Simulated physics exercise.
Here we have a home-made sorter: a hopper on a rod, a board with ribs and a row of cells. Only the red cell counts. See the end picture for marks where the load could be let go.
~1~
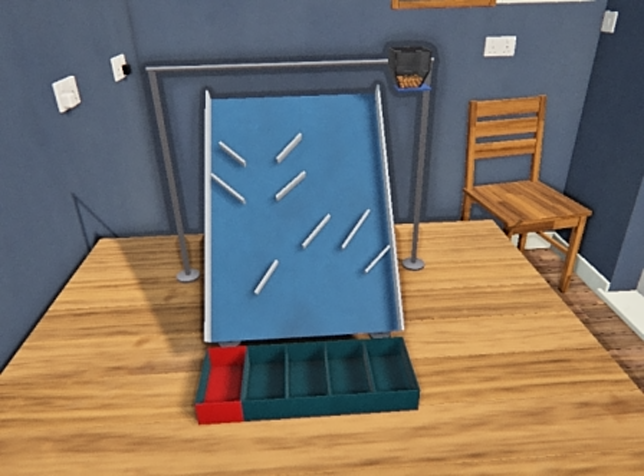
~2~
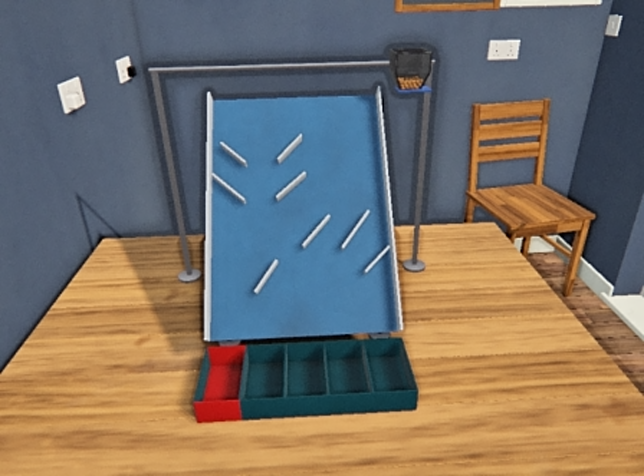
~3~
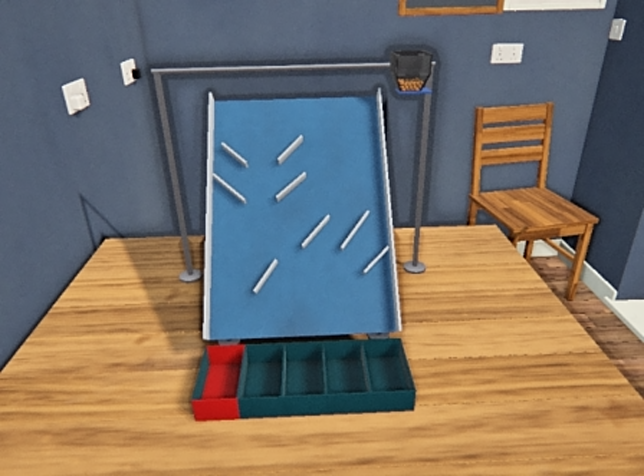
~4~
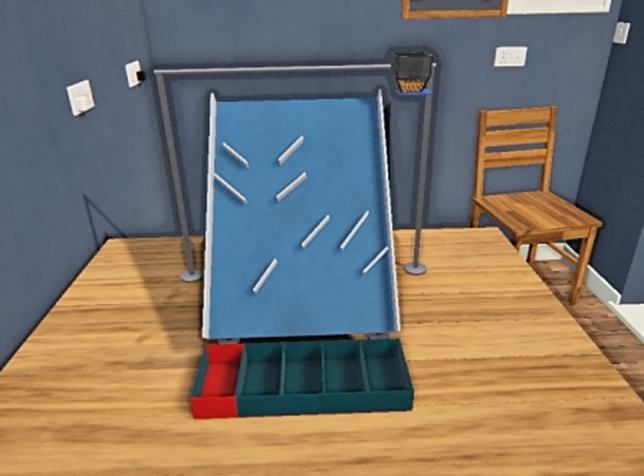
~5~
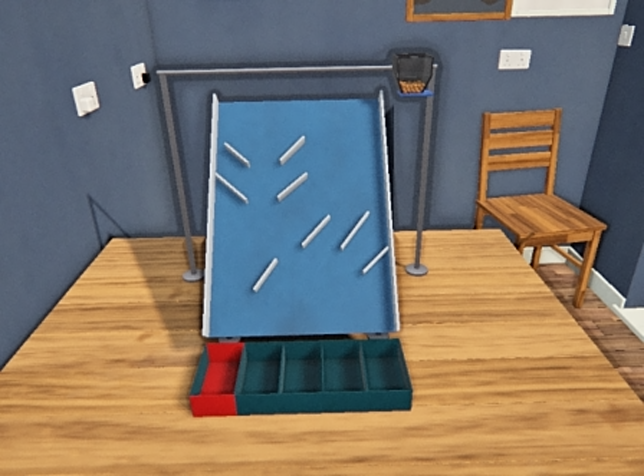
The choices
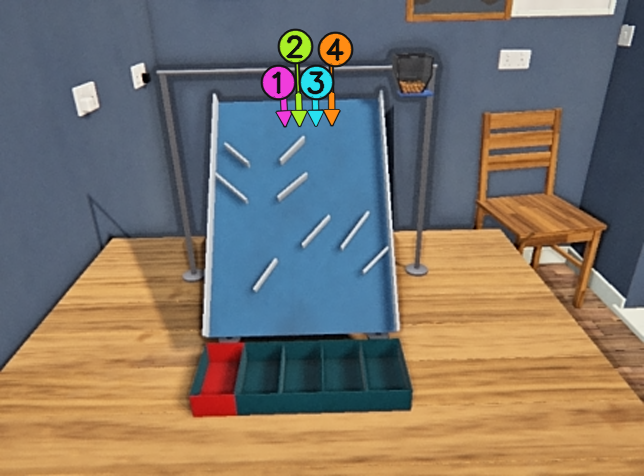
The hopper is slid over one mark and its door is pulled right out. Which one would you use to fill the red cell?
Go for 1.
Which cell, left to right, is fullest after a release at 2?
It is the first one.
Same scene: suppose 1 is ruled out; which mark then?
It is 2.
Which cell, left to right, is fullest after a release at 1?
The first from the left.
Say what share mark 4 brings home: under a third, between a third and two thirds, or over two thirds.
Mark 4 gives under a third.
On the marked copy, mark 1 meets the board at (284, 120); mark 2 meets the board at (299, 120); mark 3 meets the board at (315, 120); mark 4 meets the board at (331, 119).
With 1, most in the red cell, a small part in other cells, a small part outside the box.
With 2, about half in the red cell, about a third in other cells, a small part outside the box.
With 3, about a third in the red cell, about two thirds in other cells.
With 4, a small part in the red cell, nearly all in other cells.
